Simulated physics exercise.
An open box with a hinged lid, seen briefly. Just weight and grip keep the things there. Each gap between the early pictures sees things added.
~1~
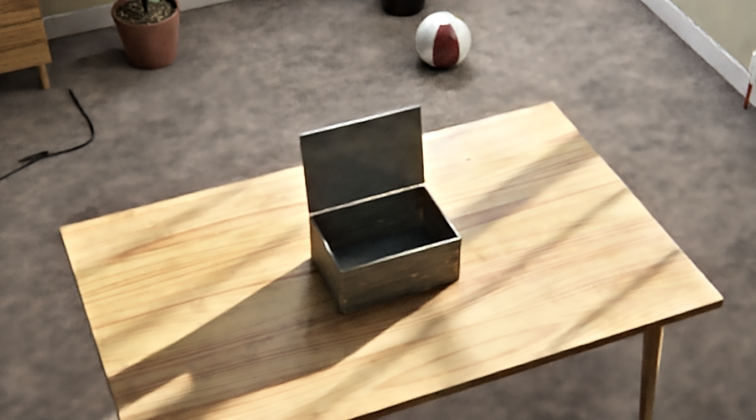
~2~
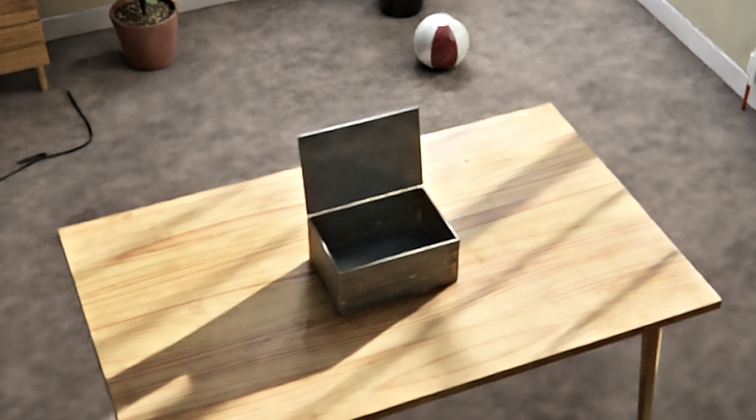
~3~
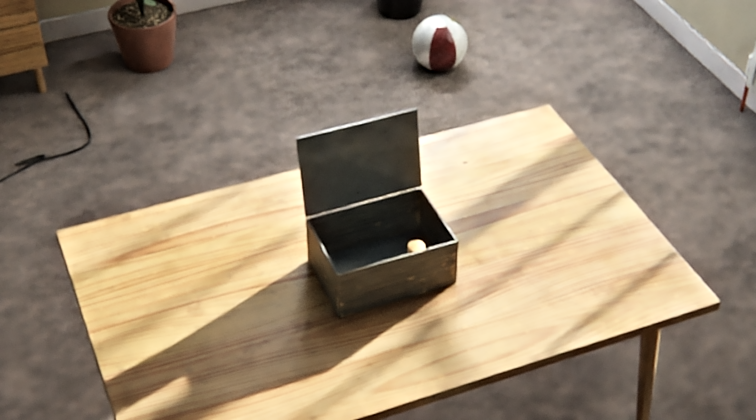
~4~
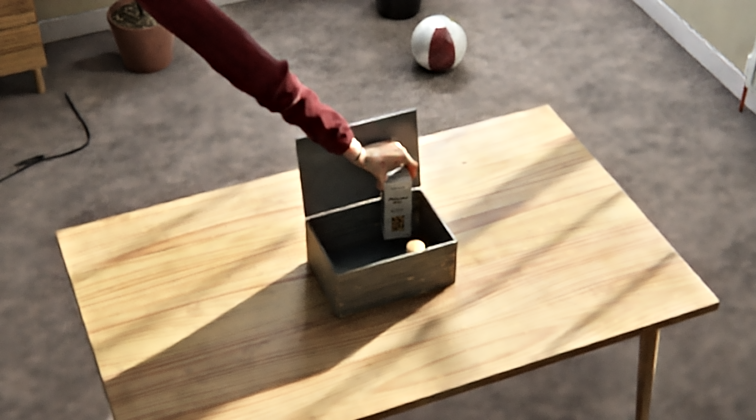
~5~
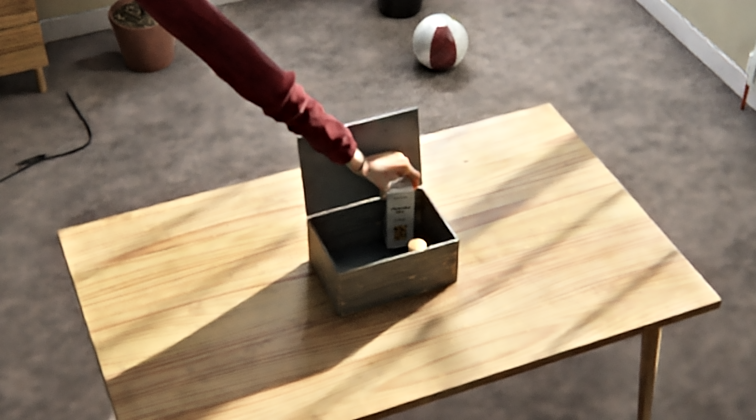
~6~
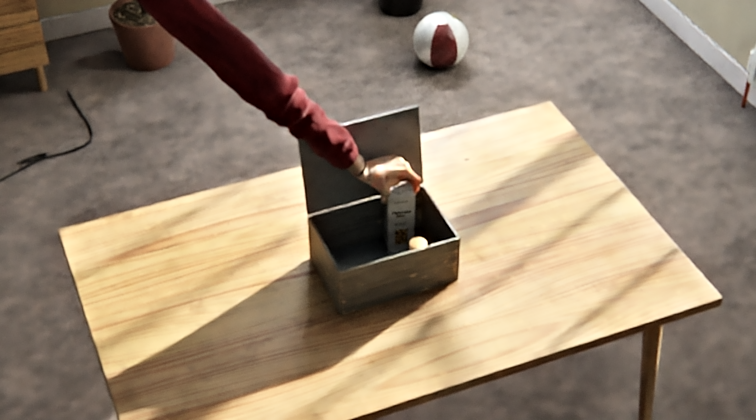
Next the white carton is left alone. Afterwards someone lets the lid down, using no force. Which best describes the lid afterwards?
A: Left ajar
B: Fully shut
The answer is A.
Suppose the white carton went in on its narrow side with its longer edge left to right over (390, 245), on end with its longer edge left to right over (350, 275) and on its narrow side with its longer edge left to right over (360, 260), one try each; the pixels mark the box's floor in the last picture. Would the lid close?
Trial 1: Lid fully lowered. Trial 2: Lid propped open. Trial 3: Lid fully lowered.
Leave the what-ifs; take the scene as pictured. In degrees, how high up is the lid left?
Close to 18 degrees.
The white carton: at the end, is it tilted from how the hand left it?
After all that, it finishes out of line.
Then, 1.30 s on from there, lid 78° above the rim.
Then, 1.90 s on from there, lid 48° above the rim; white carton turned 13° from how it was put near (401, 221).
Then, 2.60 s on from there, lid 19° above the rim; white carton turned 38° from how it was put near (404, 234); grey shaker turned 8° from how it was put.
In the end, lid 17° above the rim; toppled in the box, white carton; left askew, grey shaker. At the end, from the last picture's camera, white carton near (406, 233).
